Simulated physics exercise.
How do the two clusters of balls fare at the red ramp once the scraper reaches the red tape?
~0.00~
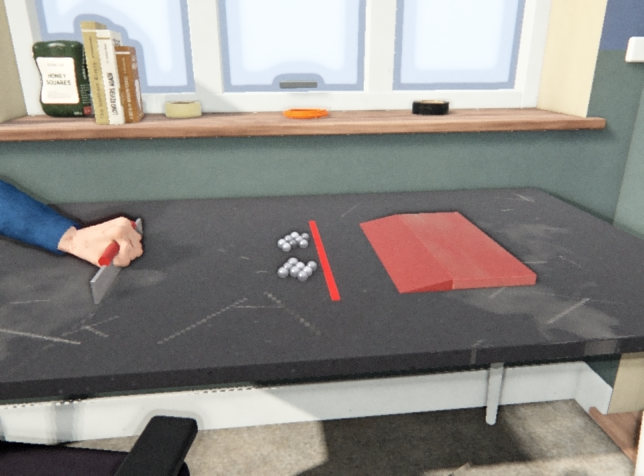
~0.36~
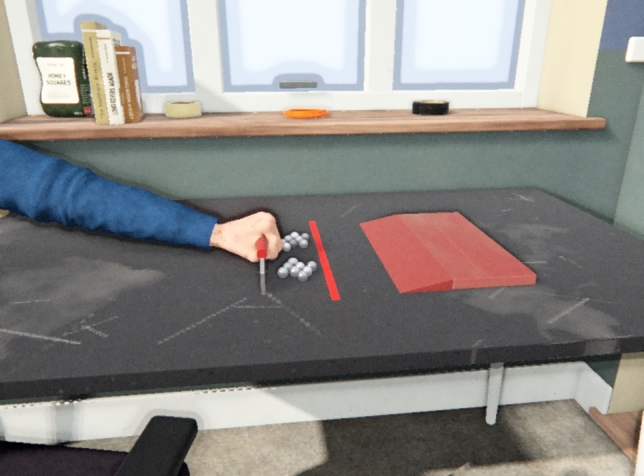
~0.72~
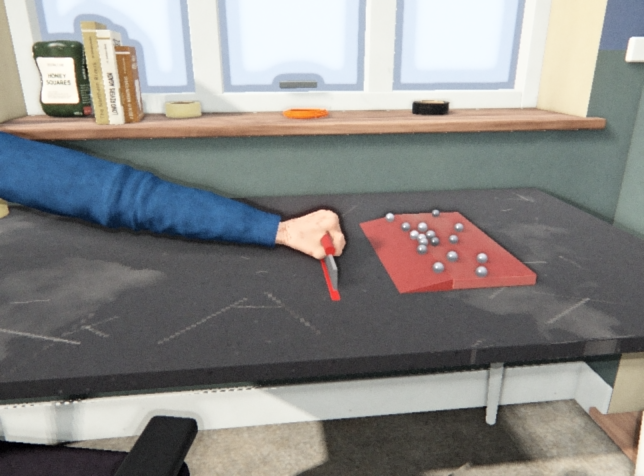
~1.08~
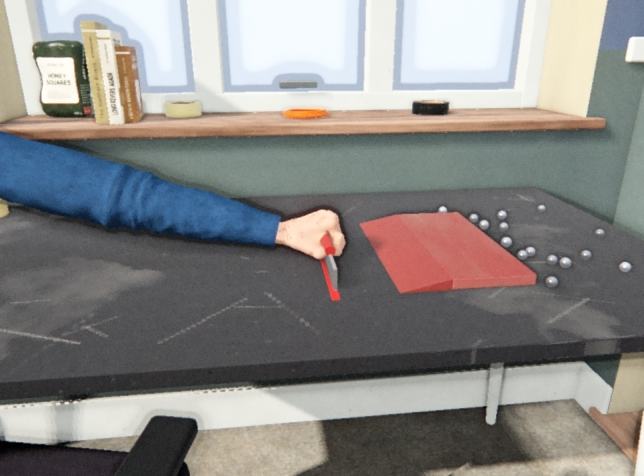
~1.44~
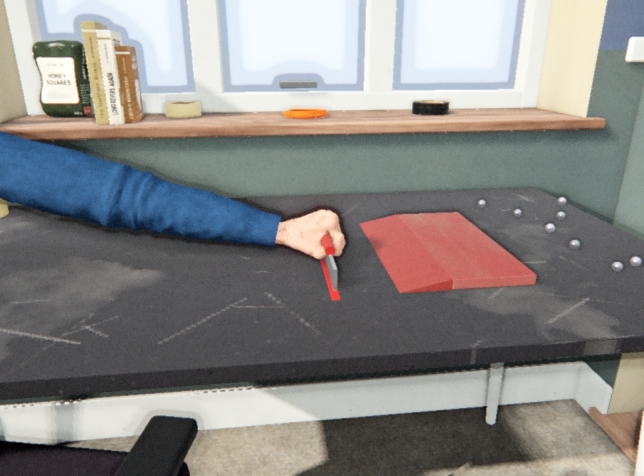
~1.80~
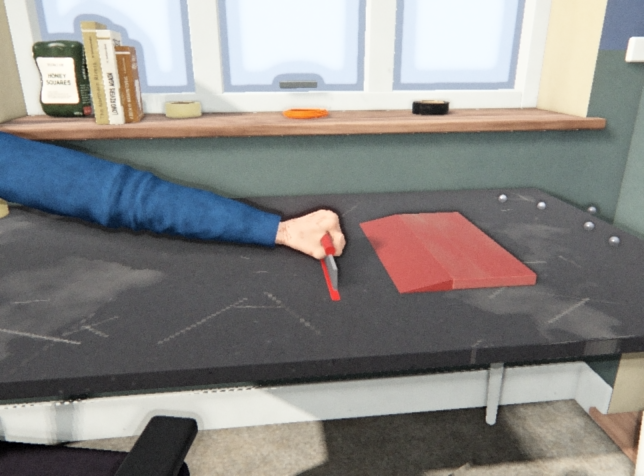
Balls from both the near and far clusters make it up the ramp. They keep rolling after the scraper stops and go past the top.
